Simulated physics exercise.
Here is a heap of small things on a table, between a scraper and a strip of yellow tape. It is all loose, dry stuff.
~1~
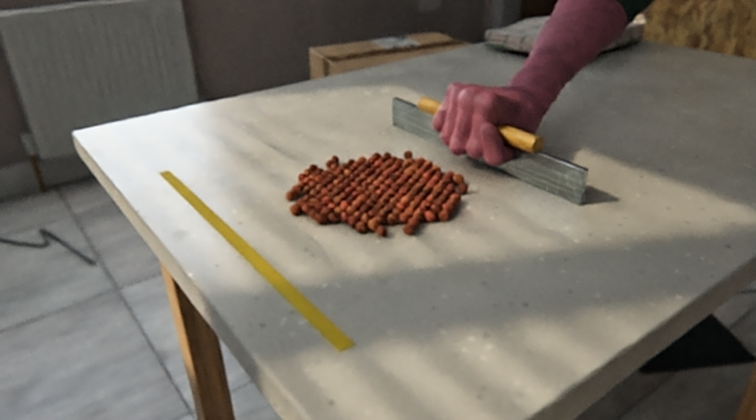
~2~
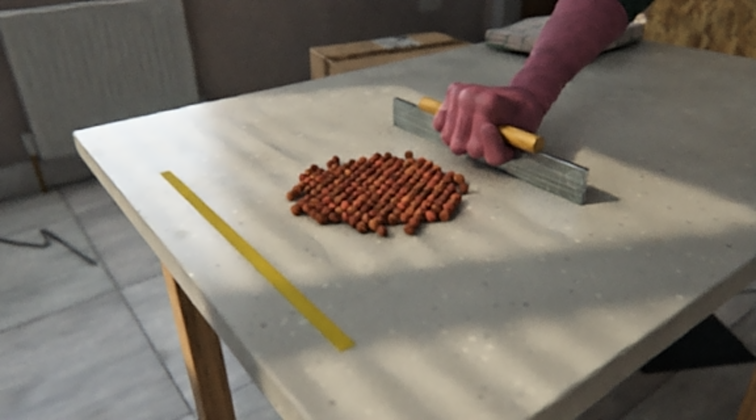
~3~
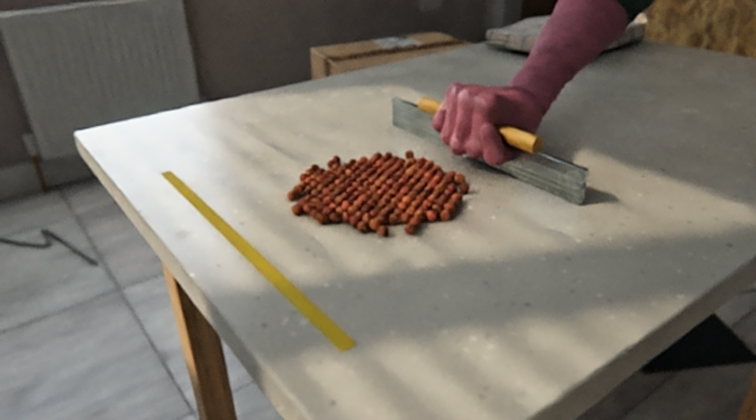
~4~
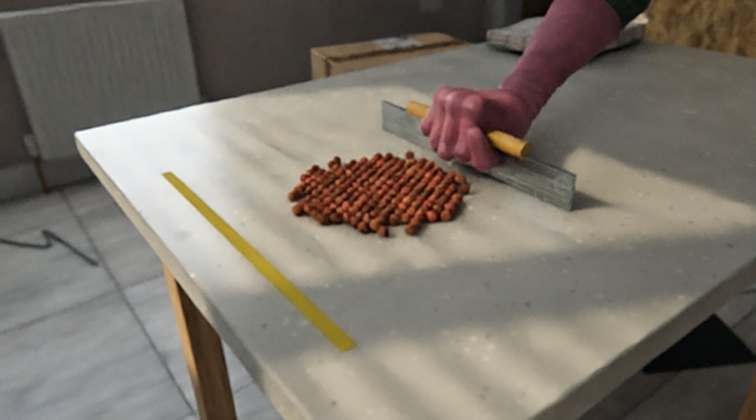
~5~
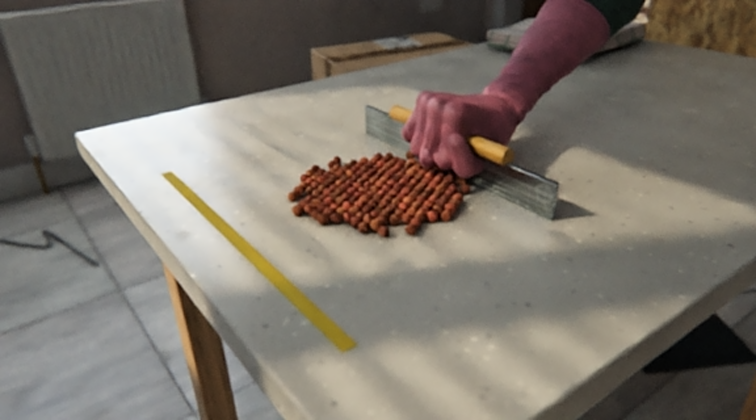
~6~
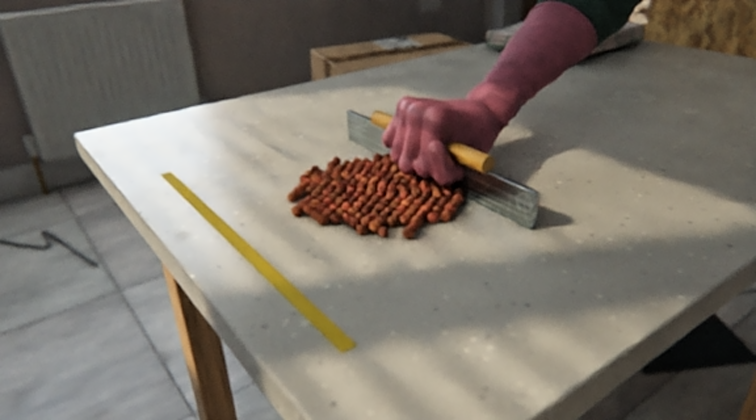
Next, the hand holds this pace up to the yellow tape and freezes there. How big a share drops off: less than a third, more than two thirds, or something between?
The floor gets from one third to two thirds.
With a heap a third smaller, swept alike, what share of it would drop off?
Near 40 %.
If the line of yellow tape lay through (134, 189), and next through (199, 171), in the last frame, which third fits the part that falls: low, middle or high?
At the first place above two thirds, at the second under a third.
Soon, scraper still moving, near (333, 174); heap all on the table, its front near (226, 233).
A while on, scraper stopped at the yellow tape; heap about a third over the edge.
Towards the end, scraper stopped at the yellow tape; heap about half over the edge.
Finally, scraper stopped at the yellow tape; heap about half over the edge.
